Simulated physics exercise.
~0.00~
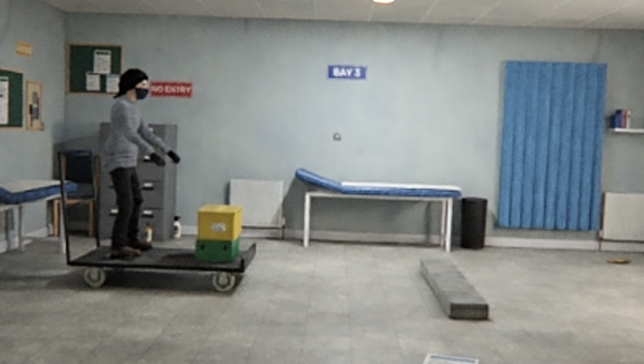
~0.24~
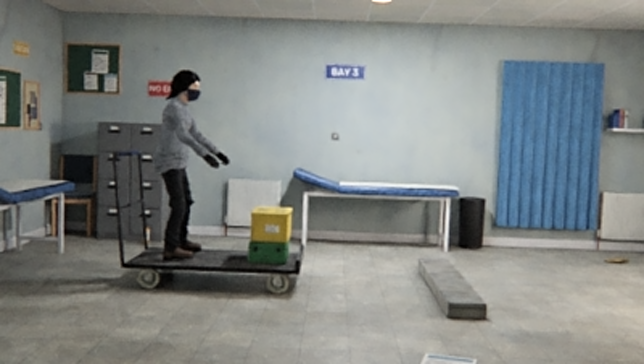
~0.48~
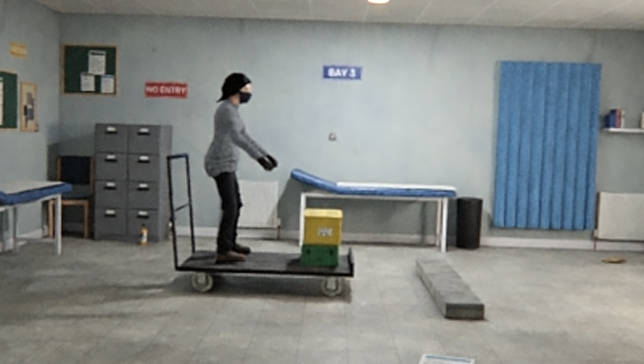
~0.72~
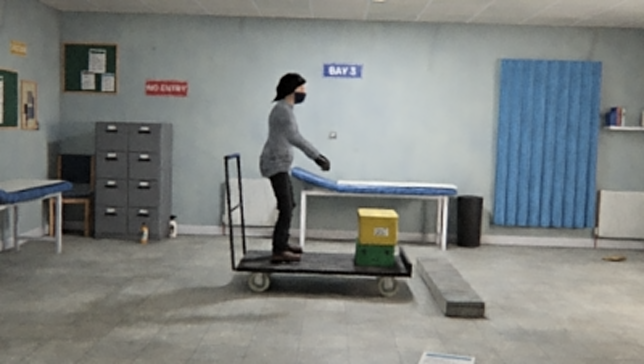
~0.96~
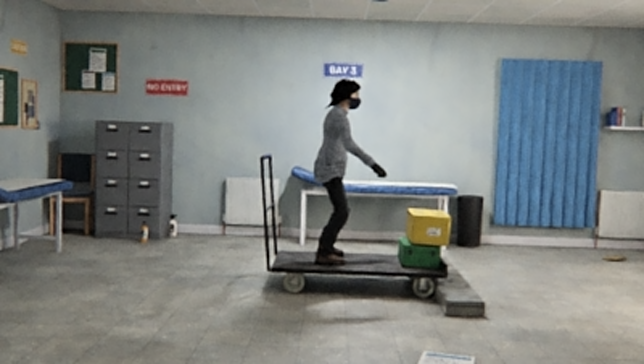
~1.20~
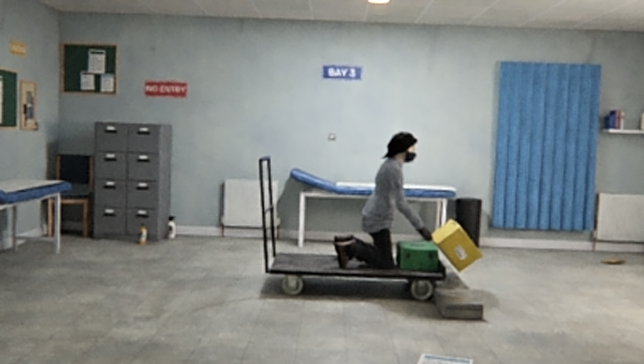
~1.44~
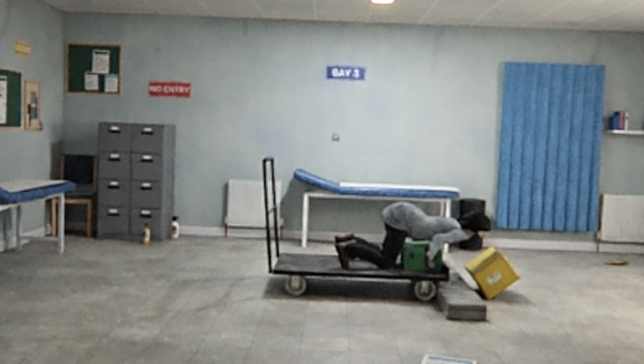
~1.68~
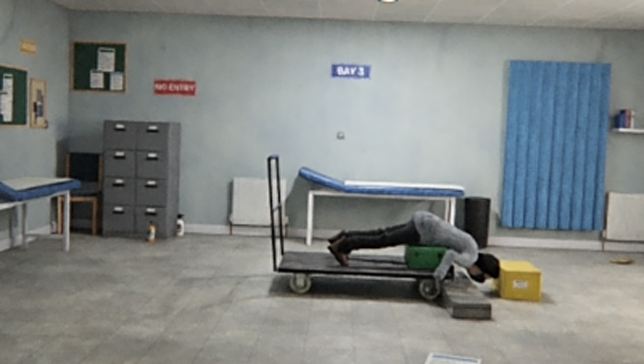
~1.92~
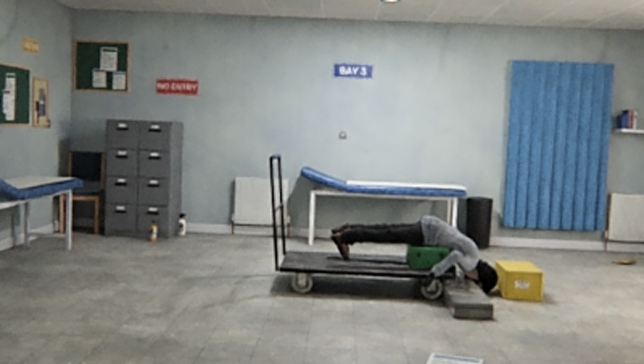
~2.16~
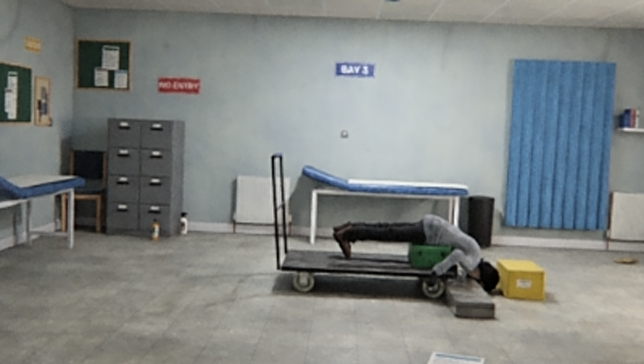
Clinic room, flatbed trolley rolling right and stopping against a low beam, masked figure folding face-down over green box, yellow box tumbling off.
